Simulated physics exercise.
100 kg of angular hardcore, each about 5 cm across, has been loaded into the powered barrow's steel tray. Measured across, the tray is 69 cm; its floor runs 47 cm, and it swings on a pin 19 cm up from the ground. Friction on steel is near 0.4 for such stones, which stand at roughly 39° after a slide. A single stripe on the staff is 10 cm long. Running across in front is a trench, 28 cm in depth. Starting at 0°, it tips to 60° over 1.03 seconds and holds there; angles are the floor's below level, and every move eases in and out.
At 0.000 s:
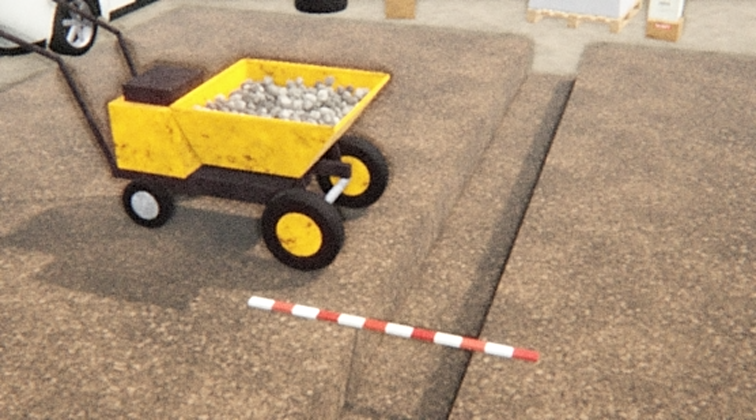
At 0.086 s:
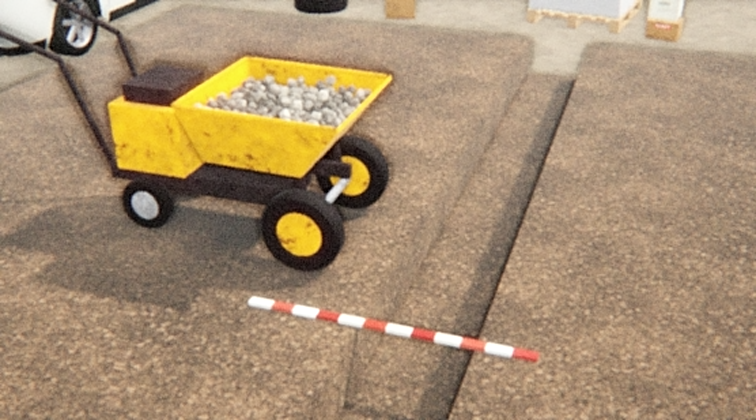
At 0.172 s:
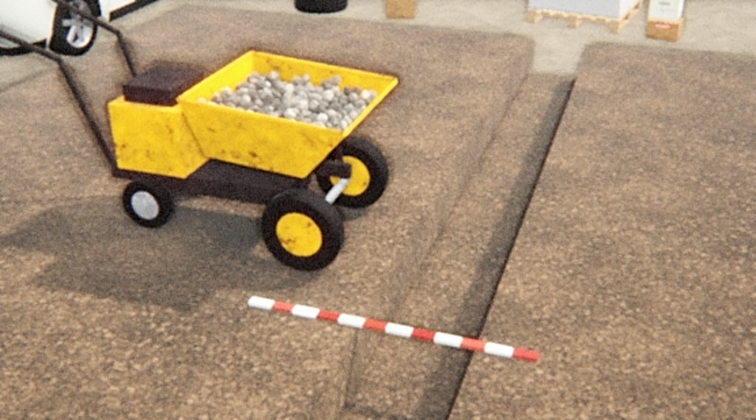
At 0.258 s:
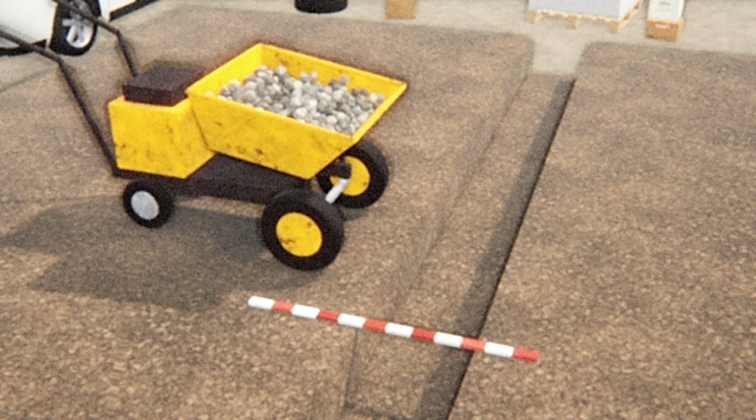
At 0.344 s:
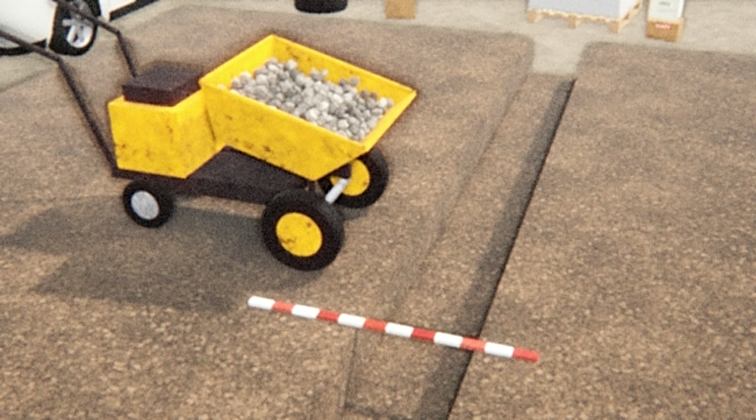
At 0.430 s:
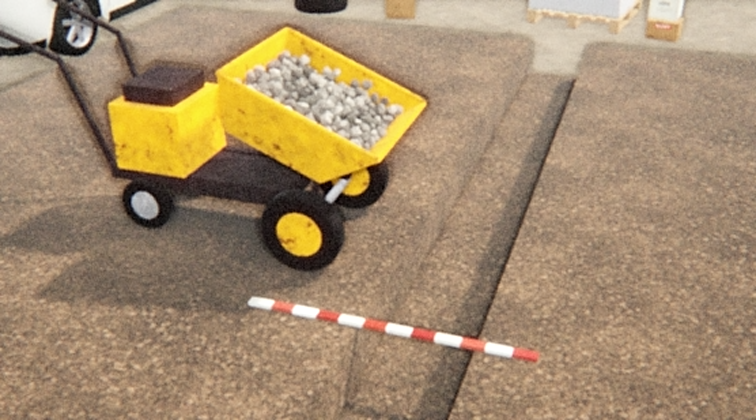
A paved yard with a long narrow trench cut across it is seen from above at an angle, the camera staying still. A yellow powered barrow with black handles and yellow-hubbed front wheels stands at left, its tray loaded with grey stones, while a red-and-white striped staff lies in front. The tray tilts forward toward the right, slowly then faster, its rear lifting from the chassis as the stones shift toward the lowering lip.
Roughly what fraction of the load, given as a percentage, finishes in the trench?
Some 34 per cent of the stones.
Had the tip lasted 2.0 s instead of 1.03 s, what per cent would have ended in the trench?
Roughly 25 per cent would.
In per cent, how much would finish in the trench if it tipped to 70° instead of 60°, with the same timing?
Then about 85 per cent.
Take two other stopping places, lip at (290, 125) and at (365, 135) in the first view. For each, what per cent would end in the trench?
Roughly 30 in a hundred, then 25 in a hundred.
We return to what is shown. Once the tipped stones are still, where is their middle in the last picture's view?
Their centre sits close to (472, 309).
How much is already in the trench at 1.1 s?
5 per cent or so by then.
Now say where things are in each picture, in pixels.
Lip at (335, 130), floor tilted 0°, highest stones at (297, 93), in the first picture.
The tray is at 1°, its lip at (338, 131); the top of the load is at (298, 92); the stones move at 0.2 m/s on average, in the second picture.
Lip at (344, 134), floor tilted 4°, highest stones at (274, 89); the stones move at 0.4 m/s on average, in the third picture.
The tray is at 9°, its lip at (354, 141); the top of the load is at (267, 81); the stones move at 0.5 m/s on average, in the fourth picture.
The tray is at 16°, its lip at (366, 149); the top of the load is at (272, 73); the stones move at 0.6 m/s on average, in the fifth picture.
The tray is at 23°, its lip at (379, 160); the top of the load is at (284, 67); the stones move at 0.7 m/s on average, in the sixth picture.
After 0.8 s the floor is at 50°; 100 % in the tray; the foremost stones are at (412, 185).
After 1.1 s the floor is at 60°; 95 % in the tray, 5 % in the trench; the foremost stones are at (472, 291).
After 1.5 s the floor is at 60°; 80 % in the tray, 20 % in the trench, 1 % past the trench; the foremost stones are at (513, 292).
After 3.4 s the floor is at 60°; 66 % in the tray, 34 % in the trench, 1 % past the trench; the foremost stones are at (523, 295).
